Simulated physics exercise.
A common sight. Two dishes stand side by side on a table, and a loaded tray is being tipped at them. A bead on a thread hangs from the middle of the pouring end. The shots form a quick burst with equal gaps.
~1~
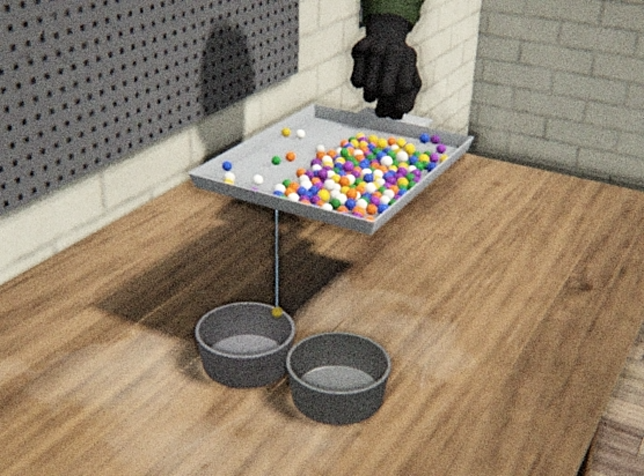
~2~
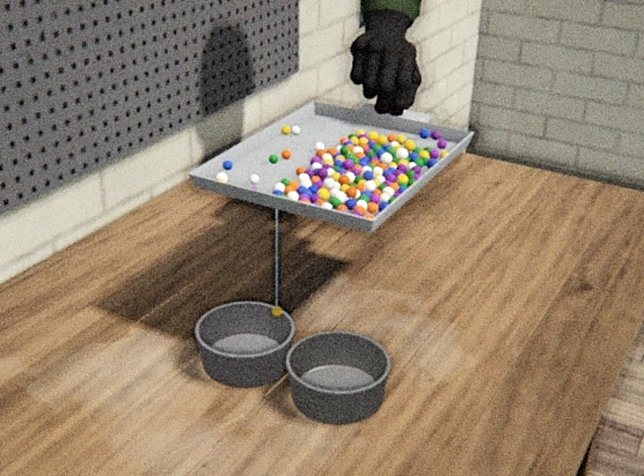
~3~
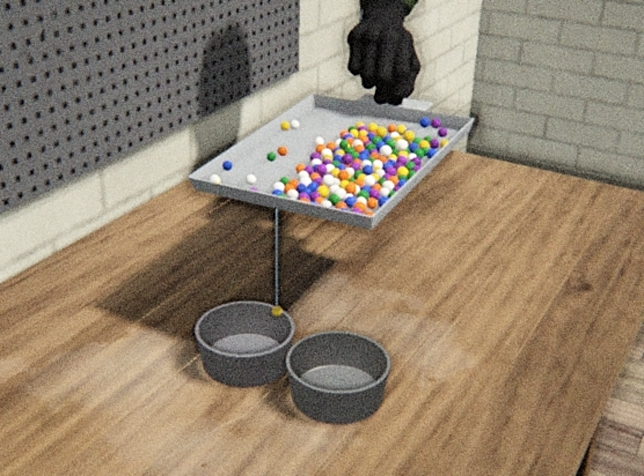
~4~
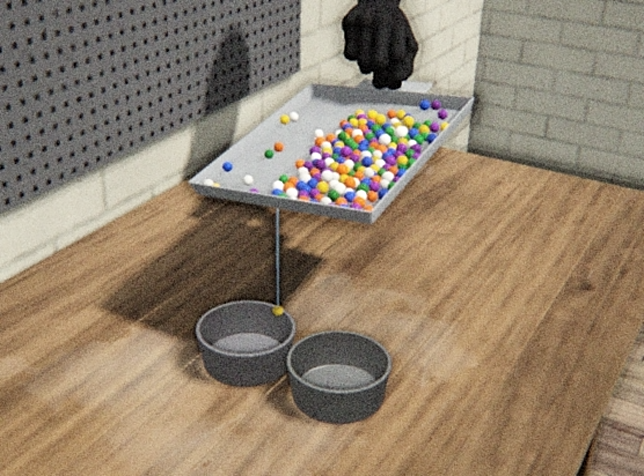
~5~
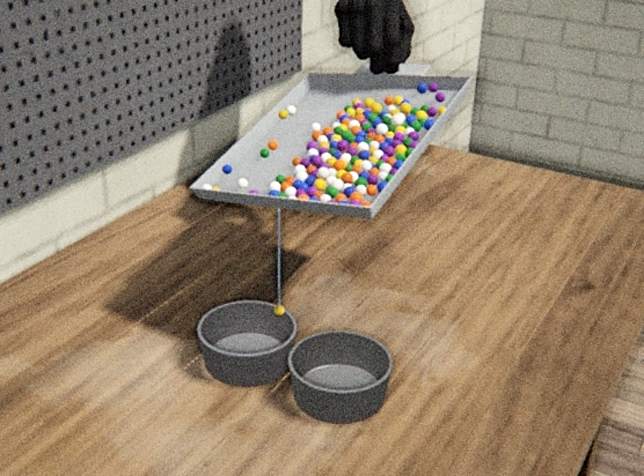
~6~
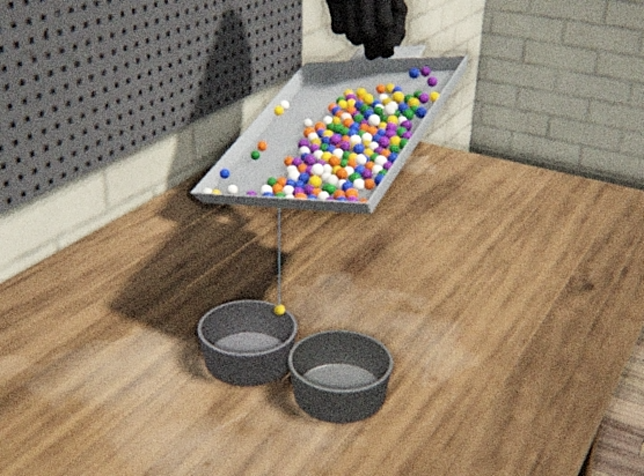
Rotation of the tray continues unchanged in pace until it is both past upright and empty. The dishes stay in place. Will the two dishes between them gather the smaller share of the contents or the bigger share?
I expect the catch to be short of a majority.
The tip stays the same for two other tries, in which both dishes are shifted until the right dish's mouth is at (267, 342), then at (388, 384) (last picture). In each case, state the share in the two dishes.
Some 70 percent in the first case, 0 percent in the second.
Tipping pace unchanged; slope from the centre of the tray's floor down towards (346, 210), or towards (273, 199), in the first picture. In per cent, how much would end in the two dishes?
For the first it's near 70 %, for the second near 30 %.
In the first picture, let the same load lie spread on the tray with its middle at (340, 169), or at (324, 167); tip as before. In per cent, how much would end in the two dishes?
First try 20 %, second try 20 %.
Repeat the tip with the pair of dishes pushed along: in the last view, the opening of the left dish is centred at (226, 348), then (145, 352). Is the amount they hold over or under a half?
Result, first setup: A minority share; second setup: A minority share.
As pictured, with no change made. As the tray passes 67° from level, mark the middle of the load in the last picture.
The load is centred around (226, 202).
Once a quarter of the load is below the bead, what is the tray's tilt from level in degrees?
At about 75°.
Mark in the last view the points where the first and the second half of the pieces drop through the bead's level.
The first part at (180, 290); the rest at (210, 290).
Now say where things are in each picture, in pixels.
The first frame shows corners of the pouring end near (195, 172) and (371, 219), level; middle of the load near (355, 176), round plastic beads; left dish near (218, 366); right dish near (313, 402); bead on its thread near (277, 312).
The second frame shows corners of the pouring end near (195, 173) and (371, 217), level; middle of the load near (355, 174).
The third frame shows corners of the pouring end near (194, 176) and (370, 214), tipped barely, lowest at the left corner; middle of the load near (355, 168).
The fourth frame shows corners of the pouring end near (195, 180) and (369, 209), tipped a little, lowest at the left corner; middle of the load near (355, 160), only a few on the move.
The fifth frame shows corners of the pouring end near (196, 185) and (368, 204), tipped clearly, lowest at the left corner; middle of the load near (352, 153), a little on the move.
The sixth frame shows corners of the pouring end near (197, 190) and (366, 200), tipped clearly, lowest at the left corner; middle of the load near (345, 147), the bulk on the move; left dish near (220, 364); right dish near (315, 400).
Shortly afterwards, tray tipped steeply; near two thirds on the tray; only a few in the left dish; a little outside both; near a quarter in the air.
Next, tray tipped past a quarter turn; only a few on the tray; near a quarter in the left dish; the bulk outside both; only a few in the air.
Some moments later, tray tipped past a quarter turn; near a quarter in the left dish; the bulk outside both.
In the end, tray tipped past a quarter turn; none at all in the right dish; near a quarter in the left dish; the bulk outside both.
